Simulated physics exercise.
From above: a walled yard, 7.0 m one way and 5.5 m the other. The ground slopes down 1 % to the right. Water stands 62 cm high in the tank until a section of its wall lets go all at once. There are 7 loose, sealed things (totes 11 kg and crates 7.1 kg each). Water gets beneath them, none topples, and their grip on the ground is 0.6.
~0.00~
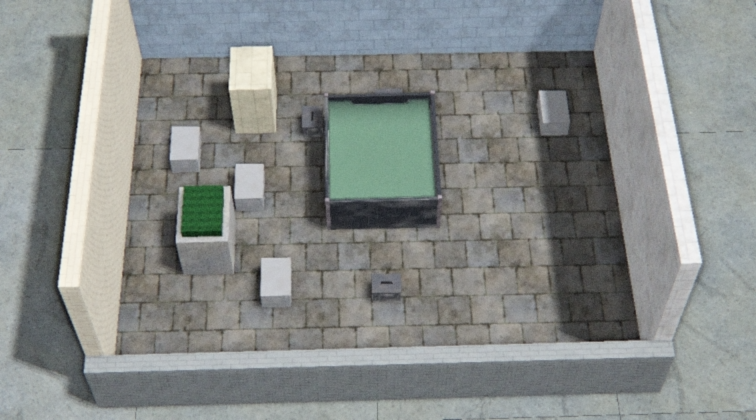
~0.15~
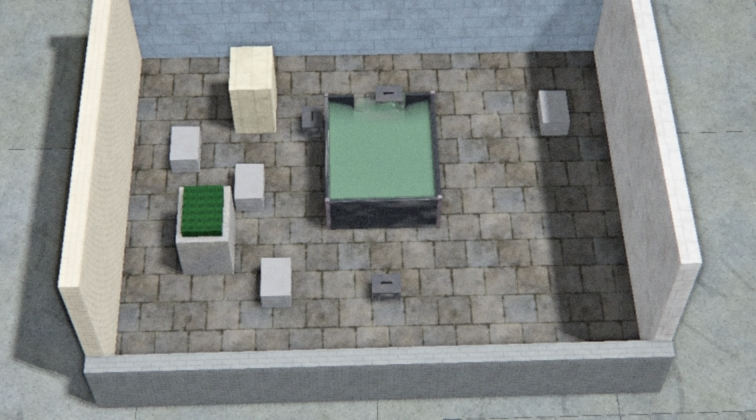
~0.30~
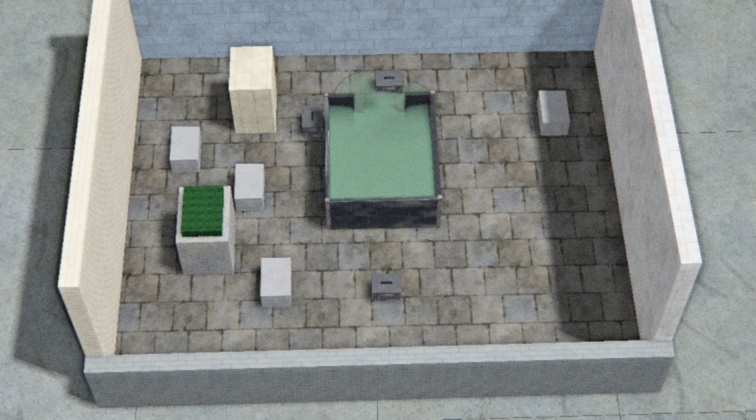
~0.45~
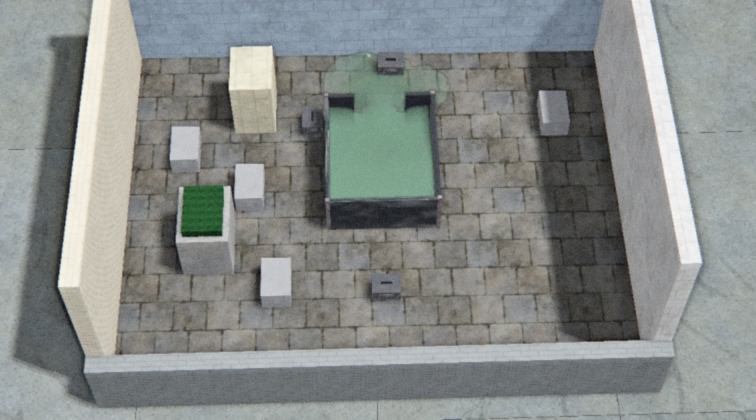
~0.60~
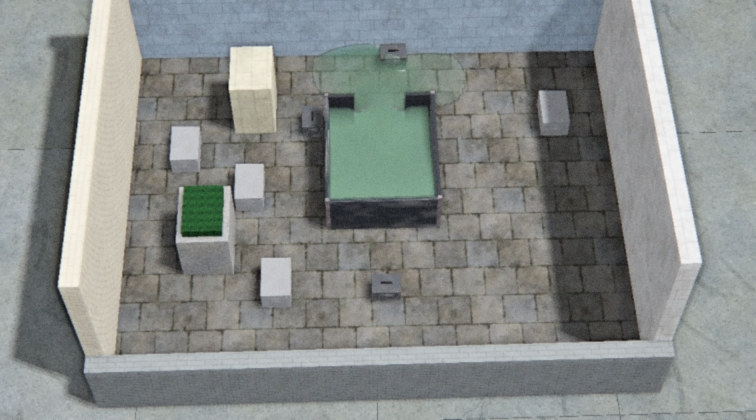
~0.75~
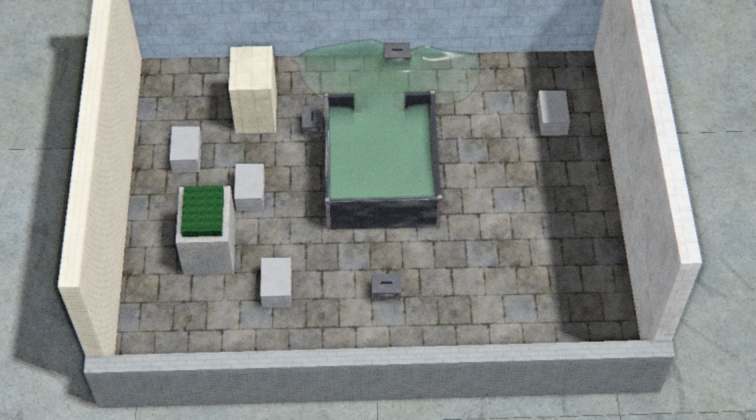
In a walled, paved yard, green water poured out through the back of a dark-sided tank and spread along the far wall, pushing one small grey box back while the other boxes stayed put.
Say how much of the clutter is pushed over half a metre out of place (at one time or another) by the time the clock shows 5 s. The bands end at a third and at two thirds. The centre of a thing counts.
Share: From one to two thirds.
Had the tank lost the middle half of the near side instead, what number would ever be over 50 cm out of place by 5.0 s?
Then 1.
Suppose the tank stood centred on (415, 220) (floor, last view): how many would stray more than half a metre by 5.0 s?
Then 2.
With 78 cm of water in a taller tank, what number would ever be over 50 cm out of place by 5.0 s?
Then 4.
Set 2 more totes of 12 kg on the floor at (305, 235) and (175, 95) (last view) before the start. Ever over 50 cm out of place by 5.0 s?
In that order: Under, more.
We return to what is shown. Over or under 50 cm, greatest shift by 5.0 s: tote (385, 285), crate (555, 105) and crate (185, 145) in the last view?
In turn: Short of it, over, over.
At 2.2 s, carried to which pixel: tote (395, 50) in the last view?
Around (566, 67).
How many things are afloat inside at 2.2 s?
At that moment 0.
After 1.1 s 1 of 7 are over 50 cm from their spots; 1 afloat.
After 2.2 s 1 of 7 are over 50 cm from their spots; 0 afloat.
After 3.5 s 2 of 7 are over 50 cm from their spots; 2 afloat.
After 5.0 s 3 of 7 are over 50 cm from their spots, and 3 have been at some point; 1 afloat.
